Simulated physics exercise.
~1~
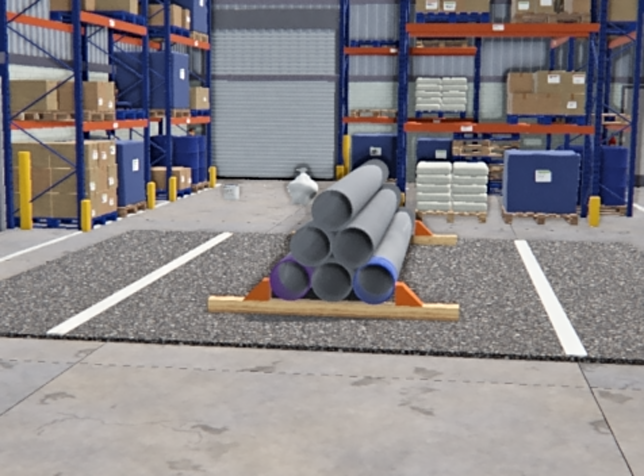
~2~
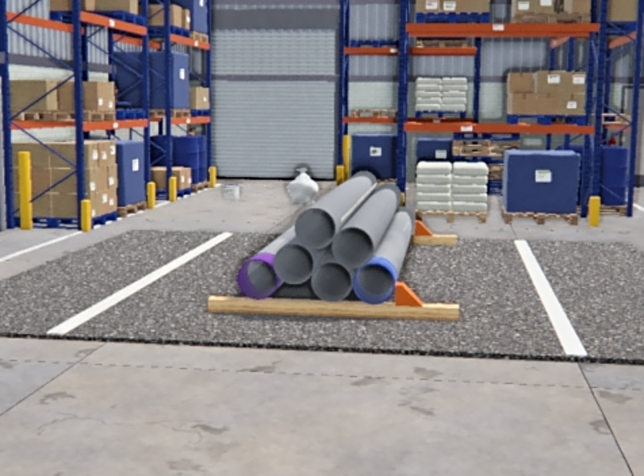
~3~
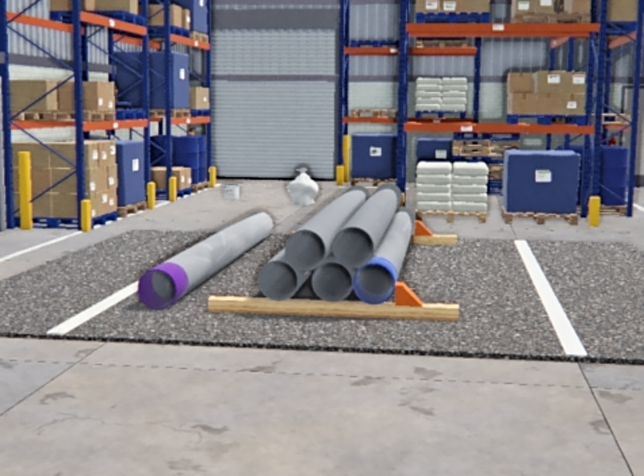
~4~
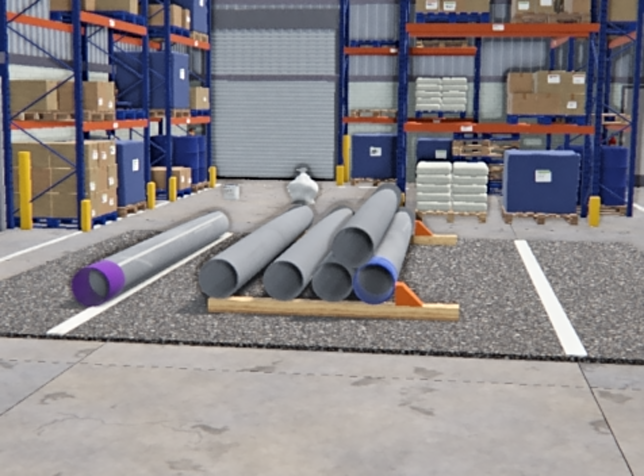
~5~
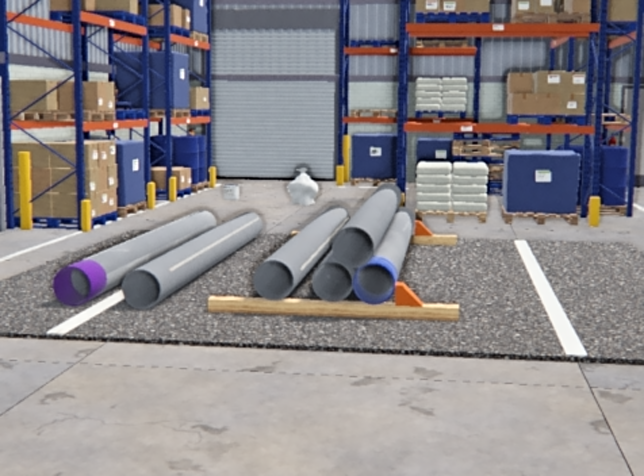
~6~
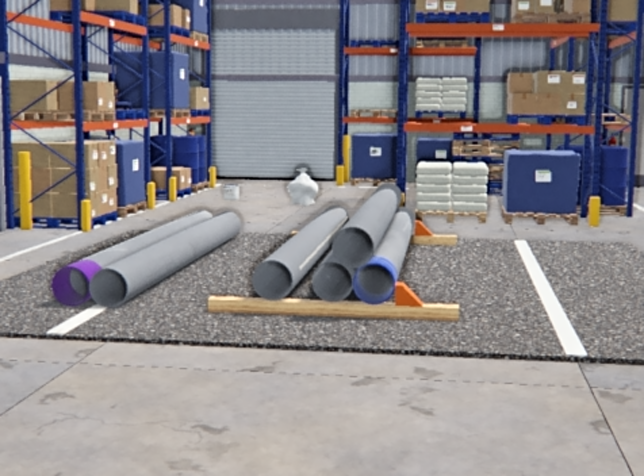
Stacked grey pipes collapsing leftward on gravel, the purple-ended one rolling past the white line as the blue-ended one stays put.
